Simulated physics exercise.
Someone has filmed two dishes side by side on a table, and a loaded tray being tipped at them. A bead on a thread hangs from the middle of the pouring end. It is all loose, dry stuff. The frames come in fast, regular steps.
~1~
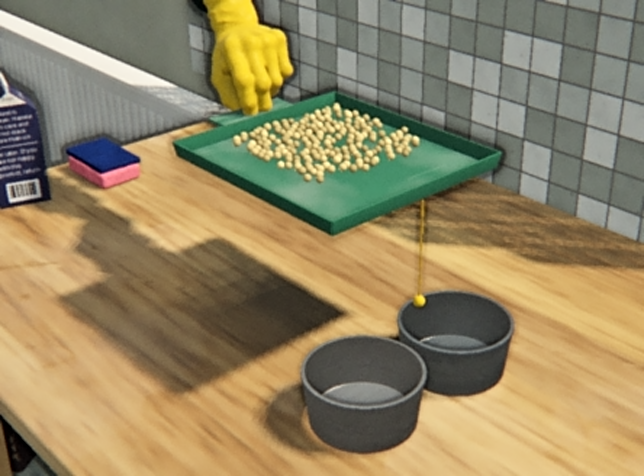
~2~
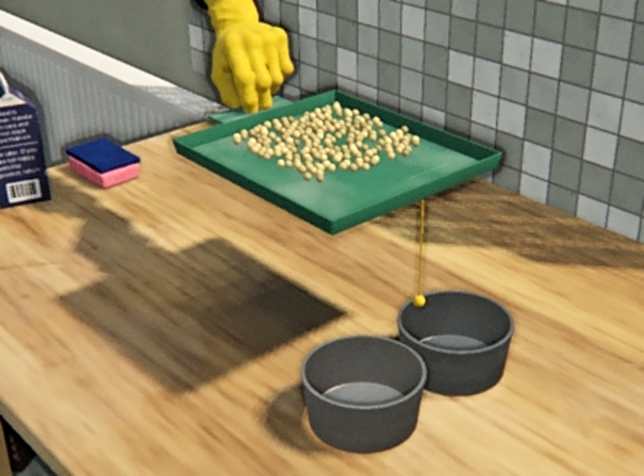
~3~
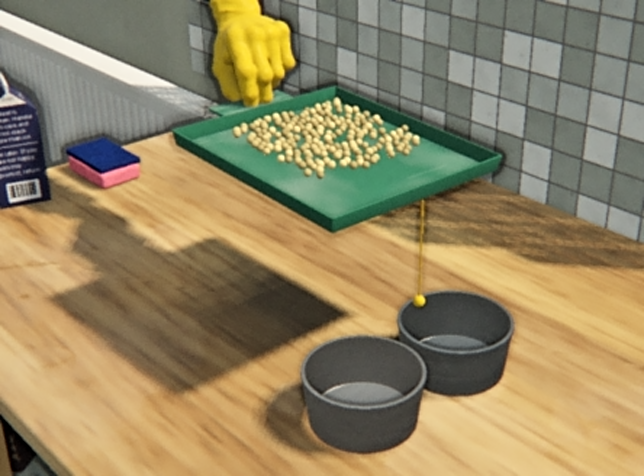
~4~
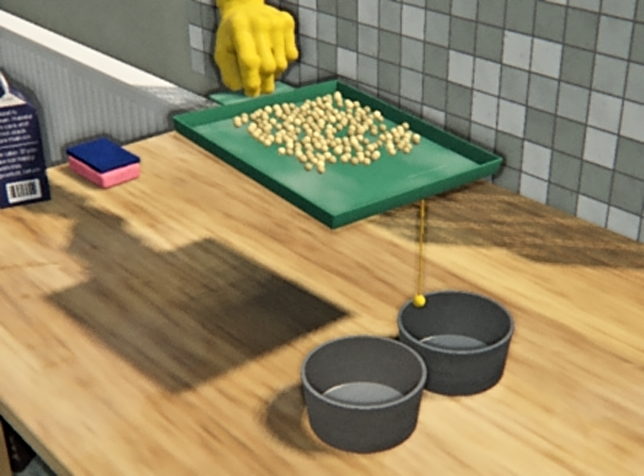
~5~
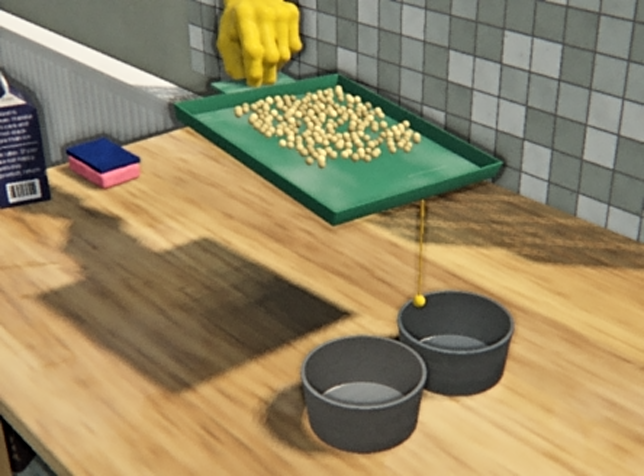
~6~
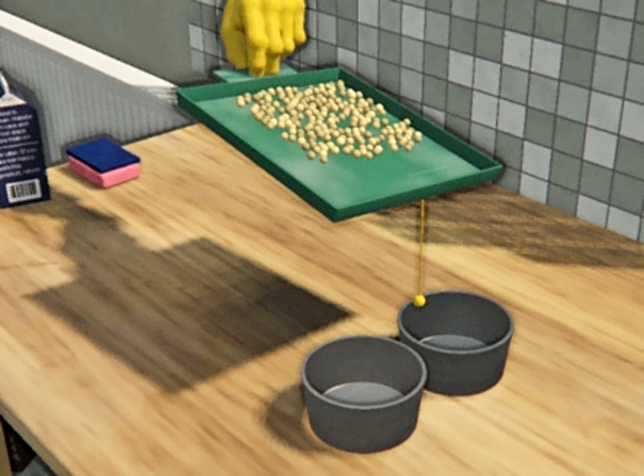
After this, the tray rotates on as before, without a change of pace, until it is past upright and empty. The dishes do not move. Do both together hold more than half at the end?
Caught overall: Under half.
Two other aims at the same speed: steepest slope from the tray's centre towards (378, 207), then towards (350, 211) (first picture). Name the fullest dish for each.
One: The dish on the left. Two: Left.
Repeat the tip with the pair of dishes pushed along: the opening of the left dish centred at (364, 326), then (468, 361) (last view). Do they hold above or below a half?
First most of it, then not half.
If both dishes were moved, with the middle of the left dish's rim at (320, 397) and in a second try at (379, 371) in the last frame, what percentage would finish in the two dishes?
Near 0 % and 10 %.
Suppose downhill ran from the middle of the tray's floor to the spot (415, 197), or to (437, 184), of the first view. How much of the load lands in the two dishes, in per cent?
The first gives 70 %, the second 30 %.
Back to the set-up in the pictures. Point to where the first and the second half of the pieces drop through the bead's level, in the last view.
At about (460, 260), then at (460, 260).
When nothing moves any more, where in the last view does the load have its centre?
Near (485, 323).
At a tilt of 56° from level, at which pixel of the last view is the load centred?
At about (449, 164).
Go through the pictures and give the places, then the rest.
In the first picture, corners of the pouring end at (332, 219) and (497, 152), level; middle of the load at (314, 140), soya beans; left dish at (406, 417); right dish at (497, 363); bead on its thread at (419, 301).
In the second picture, corners of the pouring end at (332, 218) and (497, 153), level; middle of the load at (314, 139).
In the third picture, corners of the pouring end at (333, 216) and (497, 155), tipped barely, lowest at the right corner; middle of the load at (314, 135).
In the fourth picture, corners of the pouring end at (334, 213) and (498, 158), tipped a little, lowest at the right corner; middle of the load at (315, 129).
In the fifth picture, corners of the pouring end at (336, 210) and (498, 162), tipped a little, lowest at the right corner; middle of the load at (316, 122).
In the sixth picture, corners of the pouring end at (338, 206) and (498, 165), tipped a little, lowest at the right corner; middle of the load at (318, 116); left dish at (406, 417); right dish at (497, 363).
Soon, tray tipped steeply; nearly all on the tray; a stray few in the right dish; a stray few outside both; a stray few in the air.
A while on, tray tipped right over; most on the tray; a stray few in the right dish; a small part outside both; a small part in the air.
Towards the end, tray tipped past a quarter turn; a small part in the right dish; most outside both.
Finally, tray tipped past a quarter turn; none in the left dish; a small part in the right dish; most outside both.
